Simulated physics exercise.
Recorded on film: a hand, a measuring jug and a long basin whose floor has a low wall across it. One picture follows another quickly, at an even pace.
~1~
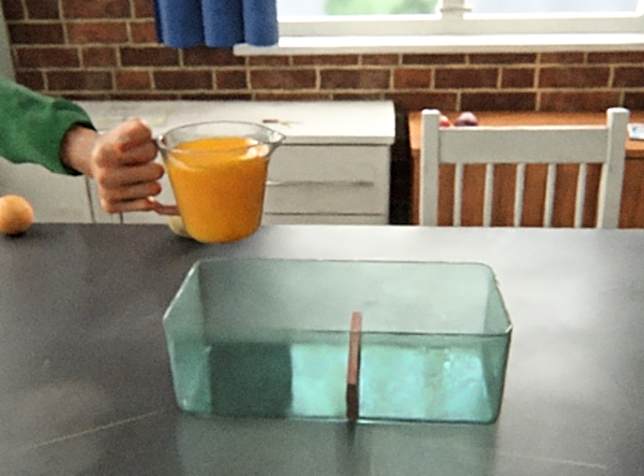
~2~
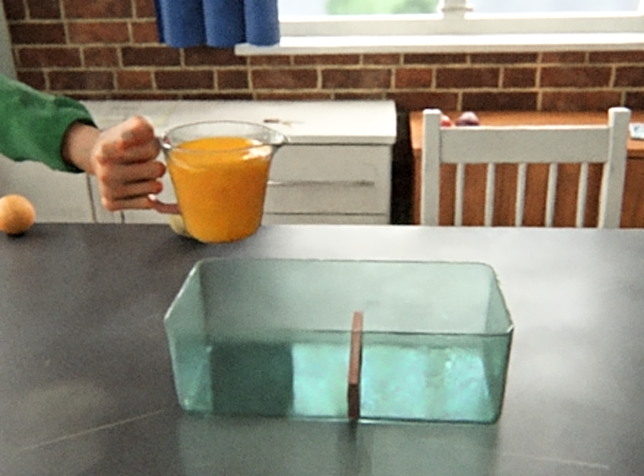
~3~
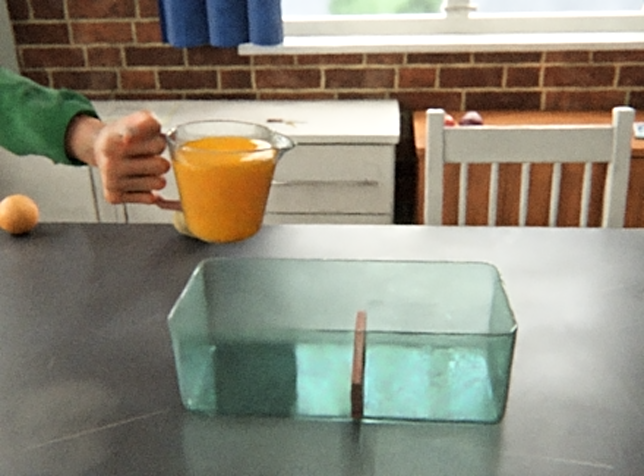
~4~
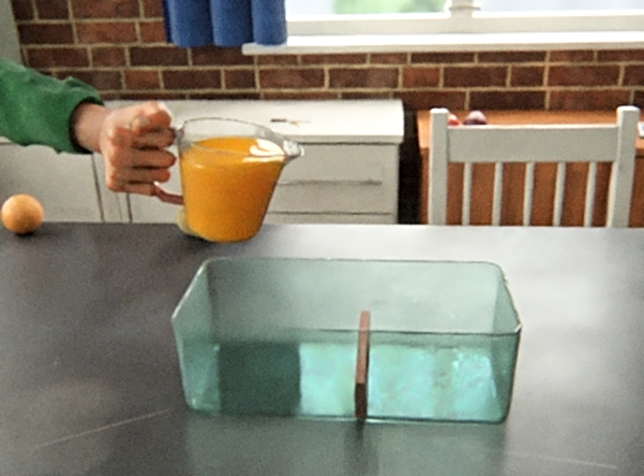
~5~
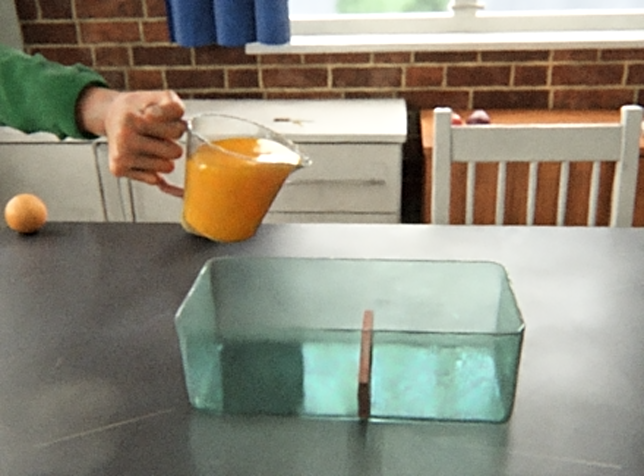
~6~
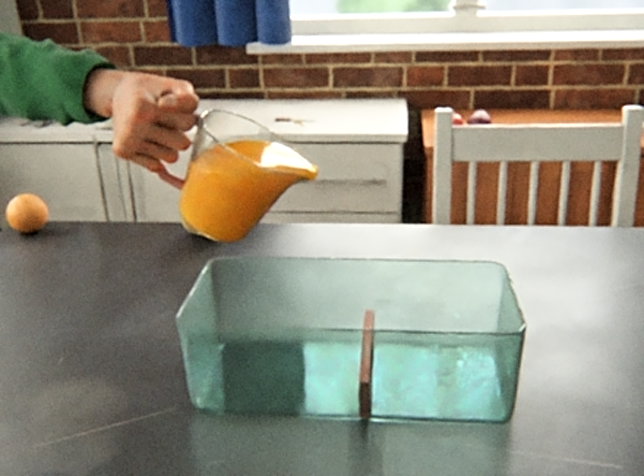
In the video, a hand in a green sleeve holds a glass jug of orange juice above a dark table, behind a clear, greenish basin with a low brown divider, and steadily tilts the jug rightward until juice reaches its spout.
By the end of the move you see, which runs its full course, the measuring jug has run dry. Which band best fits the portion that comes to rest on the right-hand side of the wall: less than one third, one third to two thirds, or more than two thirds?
Shy of a third.
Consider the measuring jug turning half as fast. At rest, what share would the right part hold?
It comes to near 40 per cent.
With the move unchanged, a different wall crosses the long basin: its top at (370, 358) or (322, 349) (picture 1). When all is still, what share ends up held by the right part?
In order, 15 and 80 in a hundred.
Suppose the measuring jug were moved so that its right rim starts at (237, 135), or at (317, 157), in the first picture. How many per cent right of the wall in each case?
Close to 5 % for the first start and close to 60 % for the second.
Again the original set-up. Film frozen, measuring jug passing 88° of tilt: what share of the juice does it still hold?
45 per cent, roughly.
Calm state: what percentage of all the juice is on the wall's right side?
Share: Roughly 25 %.
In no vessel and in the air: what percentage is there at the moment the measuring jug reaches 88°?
I'd say some 25 per cent of it.
A moment on, the measuring jug is tipped on its side and 47 per cent is still to pour, 11 is left of the wall and 17 right of it.
Next, the measuring jug is tipped right over and 7 per cent is still to pour, 61 is left of the wall and 24 right of it.
Then the measuring jug is tipped right over and 0 per cent is still to pour, 72 is left of the wall and 25 right of it.
Later the measuring jug is tipped right over and 0 per cent is still to pour, 72 is left of the wall and 26 right of it.
In the end 72 per cent lies left of the wall, 26 right of it and 2 outside.
